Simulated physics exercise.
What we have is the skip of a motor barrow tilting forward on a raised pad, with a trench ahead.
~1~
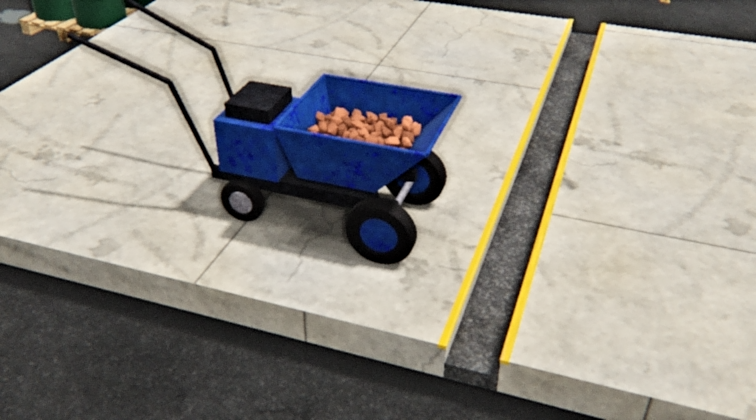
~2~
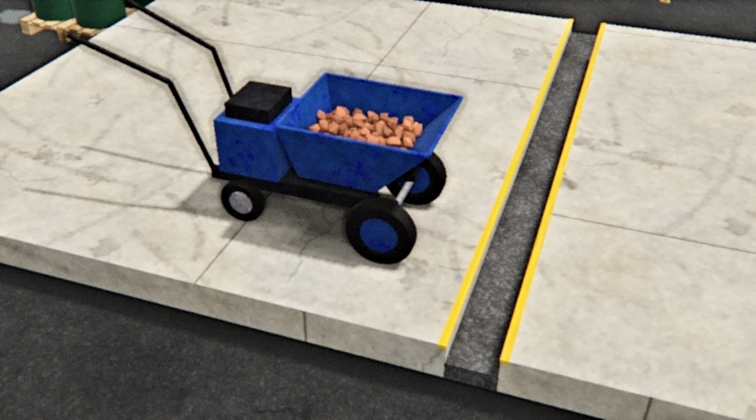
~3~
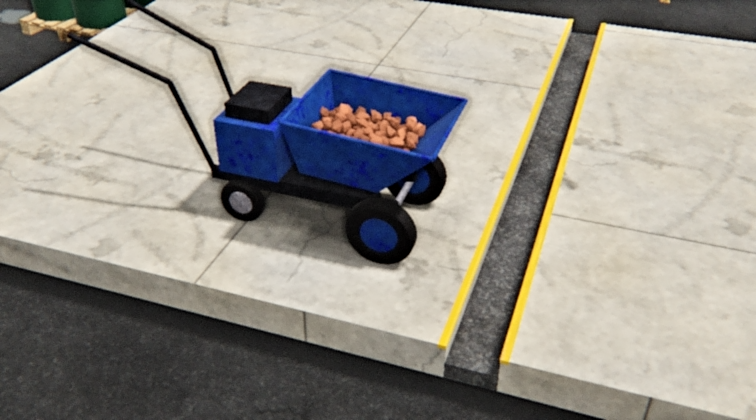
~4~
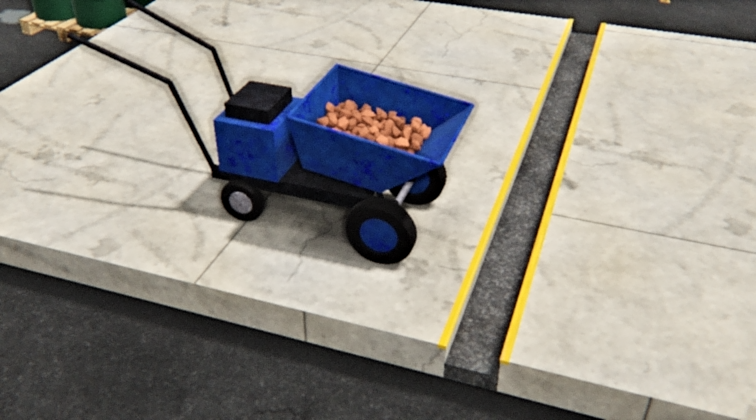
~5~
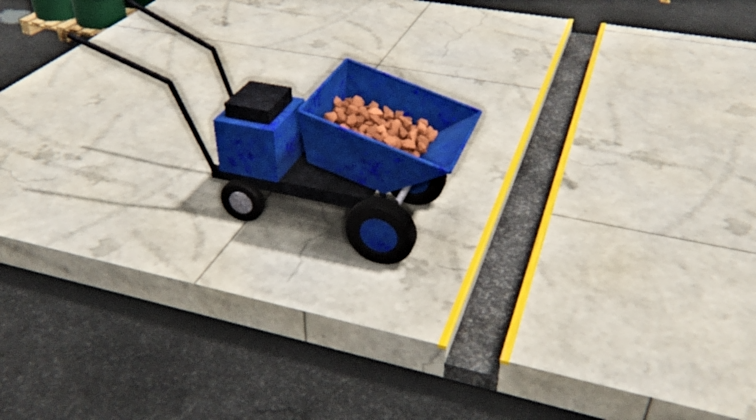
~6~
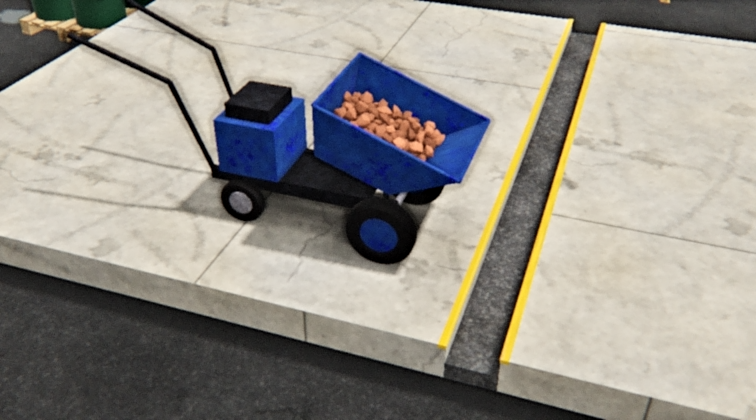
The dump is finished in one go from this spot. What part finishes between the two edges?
The trench takes over half.
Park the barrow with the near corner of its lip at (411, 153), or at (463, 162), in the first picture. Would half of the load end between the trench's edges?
First most of it, then the smaller part.
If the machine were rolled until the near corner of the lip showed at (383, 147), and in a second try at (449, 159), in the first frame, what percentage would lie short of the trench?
First some 20, then 0 per cent.
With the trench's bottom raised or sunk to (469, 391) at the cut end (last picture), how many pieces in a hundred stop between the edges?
About 90 per cent.
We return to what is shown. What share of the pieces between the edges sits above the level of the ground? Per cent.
Some 25 per cent.
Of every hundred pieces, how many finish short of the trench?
Some 0 per cent.
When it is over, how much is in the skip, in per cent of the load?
About 10 per cent.
Soon, skip tipped steeply; all in the skip.
A while on, skip tipped right over; about two thirds in the skip; about a quarter in or heaped over the trench; a stray few beyond it.
Towards the end, skip tipped right over; a small part in the skip; about two thirds in or heaped over the trench; about a quarter beyond it.
Finally, skip tipped right over; a small part in the skip; about two thirds in or heaped over the trench; about a quarter beyond it.
